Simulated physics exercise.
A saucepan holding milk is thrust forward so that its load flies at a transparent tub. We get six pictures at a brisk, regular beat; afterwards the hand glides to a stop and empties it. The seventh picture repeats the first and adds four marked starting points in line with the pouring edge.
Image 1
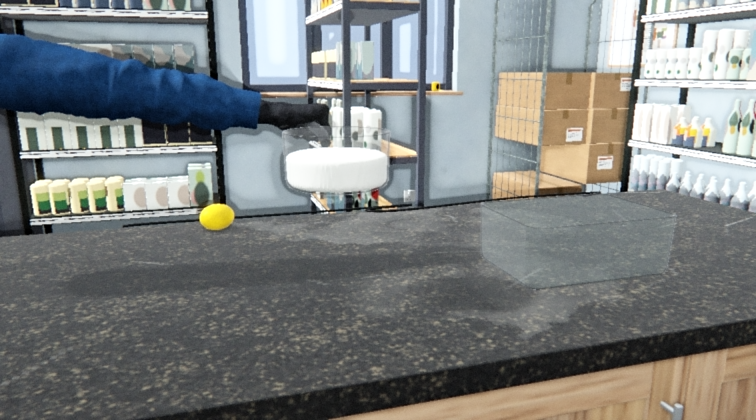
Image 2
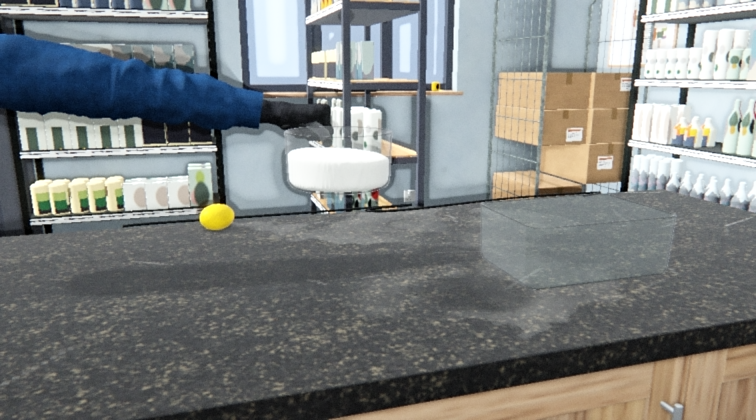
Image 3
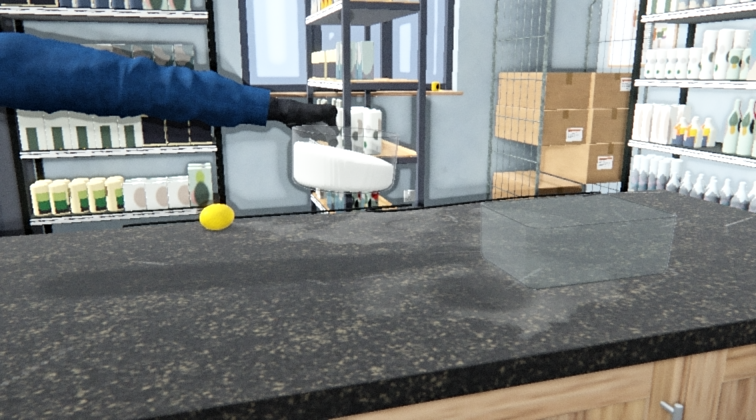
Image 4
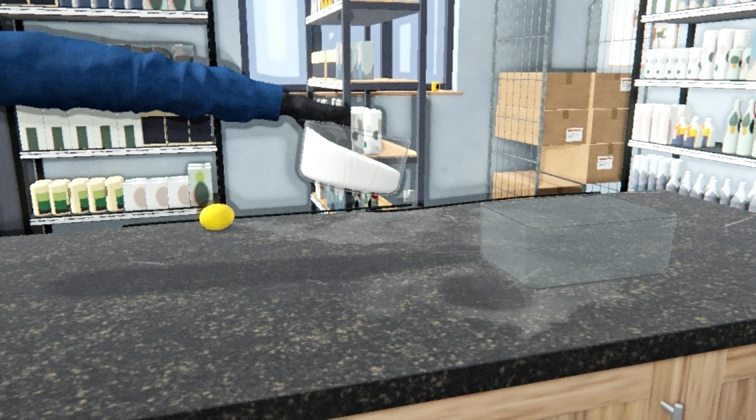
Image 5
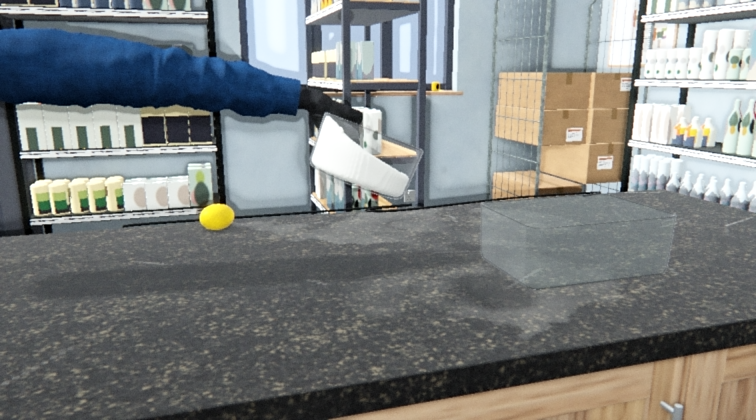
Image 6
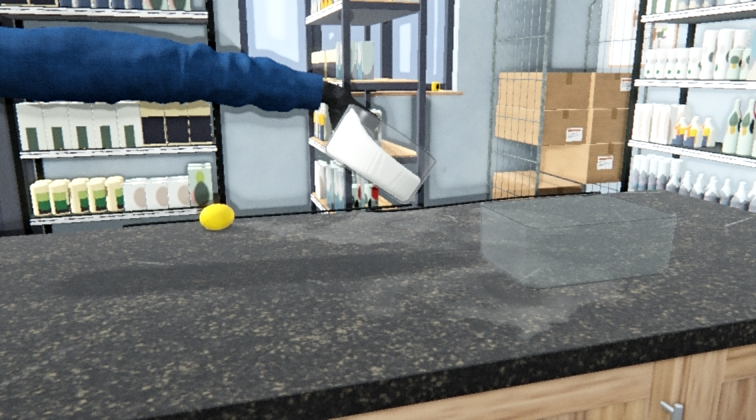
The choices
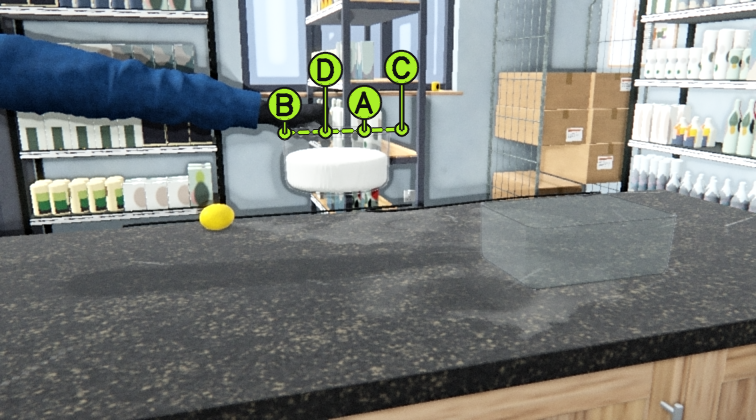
Above a dark speckled counter, a gloved hand tilts a clear pan of milk rightward.
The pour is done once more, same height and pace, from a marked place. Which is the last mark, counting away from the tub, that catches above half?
Choose A.
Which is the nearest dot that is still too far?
The answer is D.
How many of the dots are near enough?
Two.
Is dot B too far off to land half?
Yes, that goes wrong.
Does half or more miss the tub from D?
Yes, it does.
On the marked copy, A at (364, 130); B at (284, 132); C at (401, 129); D at (325, 131).
For dot A, about 80 % lands in the tub, 12 % falls short and 8 % goes beside or beyond.
For dot B, about 0 % lands in the tub, 94 % falls short and 6 % goes beside or beyond.
For dot C, about 67 % lands in the tub, 4 % falls short and 29 % goes beside or beyond.
For dot D, about 16 % lands in the tub, 76 % falls short and 8 % goes beside or beyond.
